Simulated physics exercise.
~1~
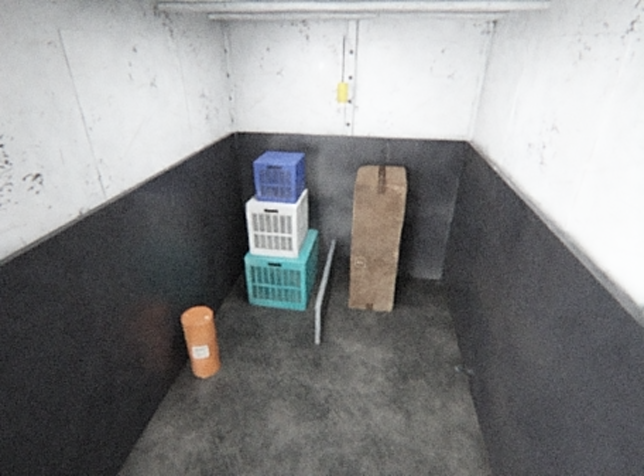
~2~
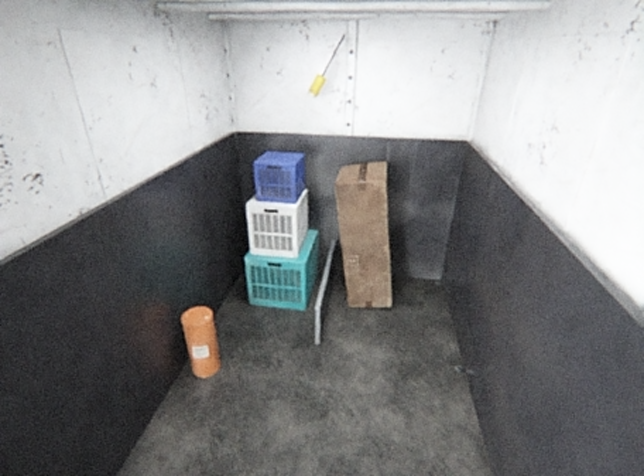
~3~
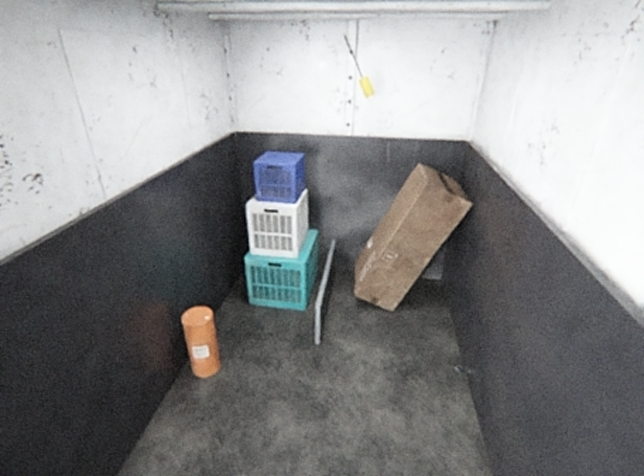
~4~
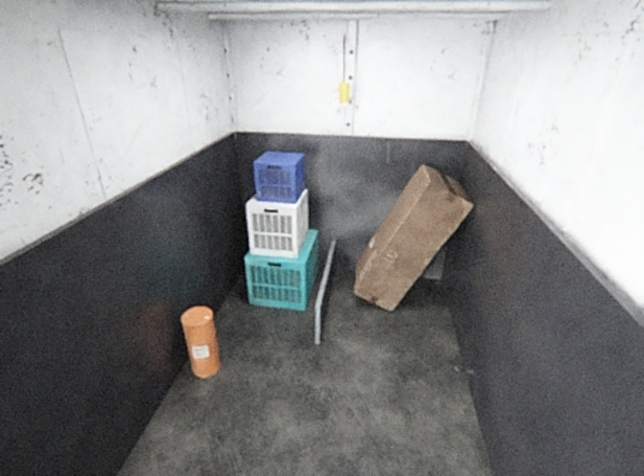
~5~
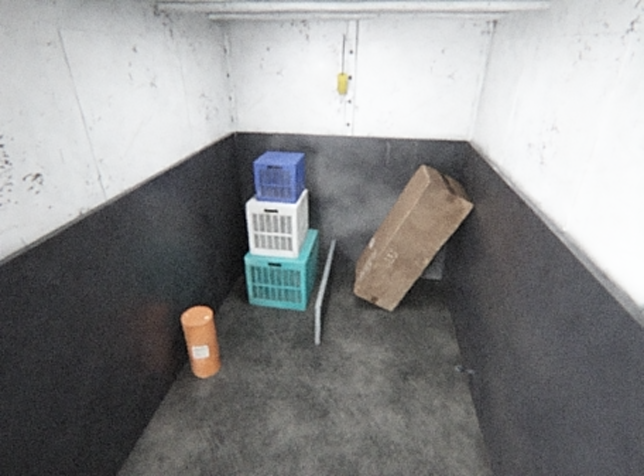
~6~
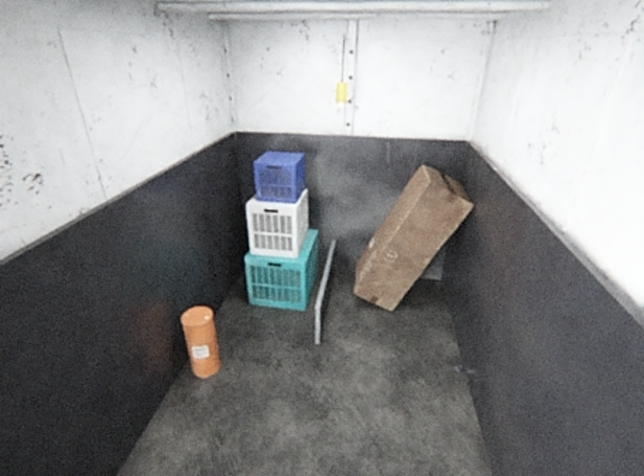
A tall brown box stands upright near the back wall of a moving van's load bay, seen from above and looking towards the cab. To its left, beyond a low fixed board, a blue crate sits on a white one and a turquoise one, with an orange canister nearer at the left. The box first tilts slightly left as a yellow tag hanging on the back wall swings left. Then the tag swings right and the box tips far over to the right. It stays leaning steeply by the right wall while the tag settles and everything else keeps its place.
